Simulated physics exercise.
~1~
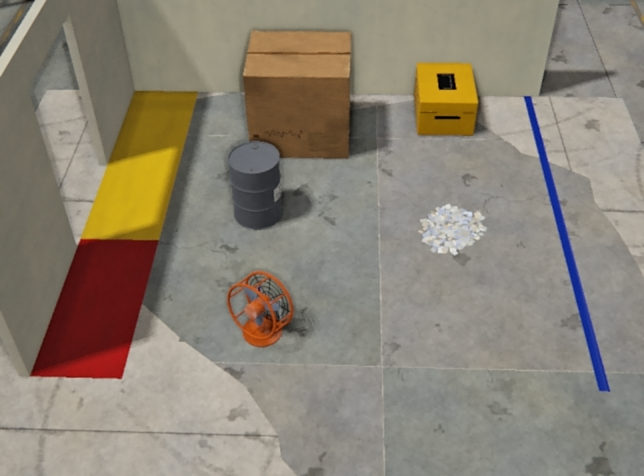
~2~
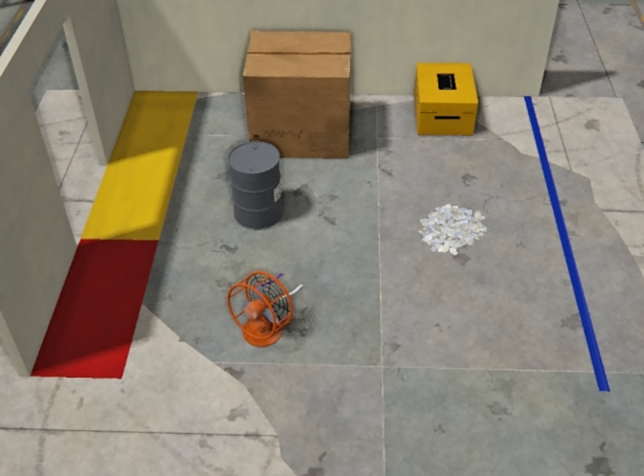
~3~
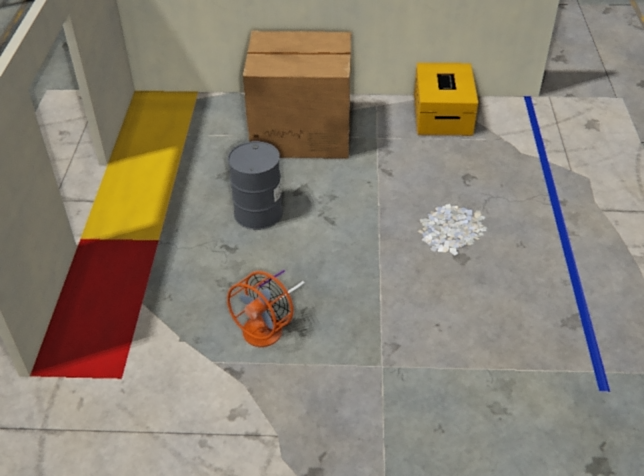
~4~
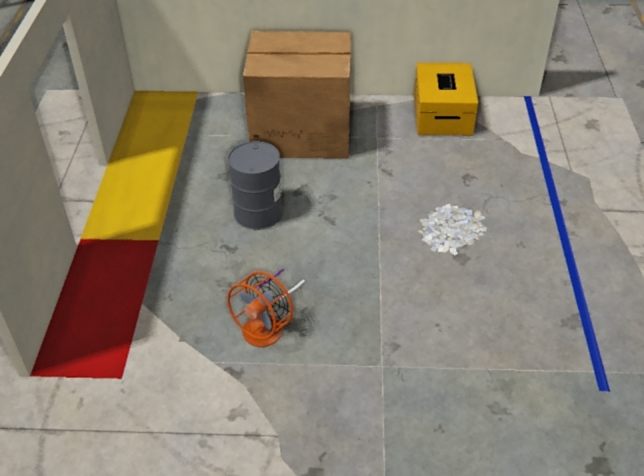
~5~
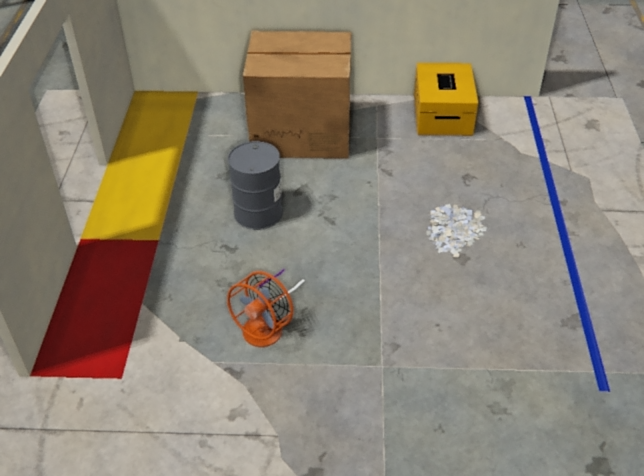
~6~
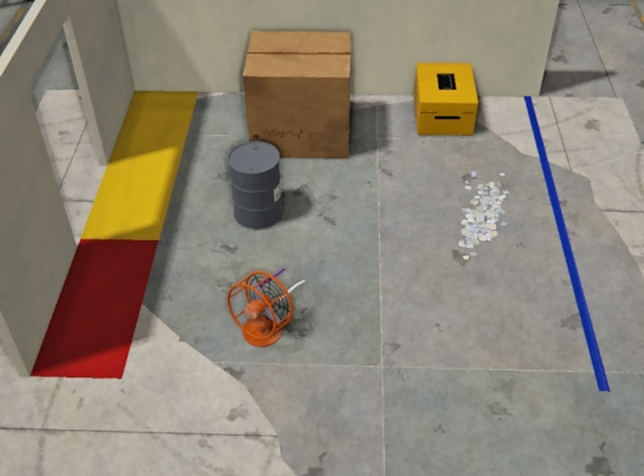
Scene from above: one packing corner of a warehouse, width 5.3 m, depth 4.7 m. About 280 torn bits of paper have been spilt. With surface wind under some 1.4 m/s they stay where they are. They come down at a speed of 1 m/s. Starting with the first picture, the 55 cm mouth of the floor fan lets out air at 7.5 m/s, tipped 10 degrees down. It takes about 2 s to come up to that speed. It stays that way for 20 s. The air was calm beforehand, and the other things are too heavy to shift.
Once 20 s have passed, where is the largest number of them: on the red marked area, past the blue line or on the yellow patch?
Most are at the blue one.
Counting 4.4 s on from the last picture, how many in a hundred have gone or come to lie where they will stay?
It comes out at some 80 %.
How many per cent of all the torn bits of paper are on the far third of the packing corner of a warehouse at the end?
0 %.
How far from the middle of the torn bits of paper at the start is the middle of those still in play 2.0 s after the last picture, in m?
My estimate is about 1.8 m.
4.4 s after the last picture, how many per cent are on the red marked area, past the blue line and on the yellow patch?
0 % red, 100 % blue, 0 % yellow.
Then, 2.0 s after the last picture, 50 % are on the move or not yet settled, 0 % are on the red marked area, 0 % on the yellow patch and 87 % past the blue line; the middle of those still in play is near (583, 173).
Then, 4.4 s after the last picture, 20 % are on the move or not yet settled, 0 % are on the red marked area, 0 % on the yellow patch and 99 % past the blue line; the middle of those still in play is near (588, 185).
Then, 9.0 s after the last picture, 10 % are on the move or not yet settled, 0 % are on the red marked area, 0 % on the yellow patch and 100 % past the blue line.
Then, 18.0 s after the last picture, at the end, 0 % are on the red marked area, 0 % on the yellow patch and 100 % past the blue line.
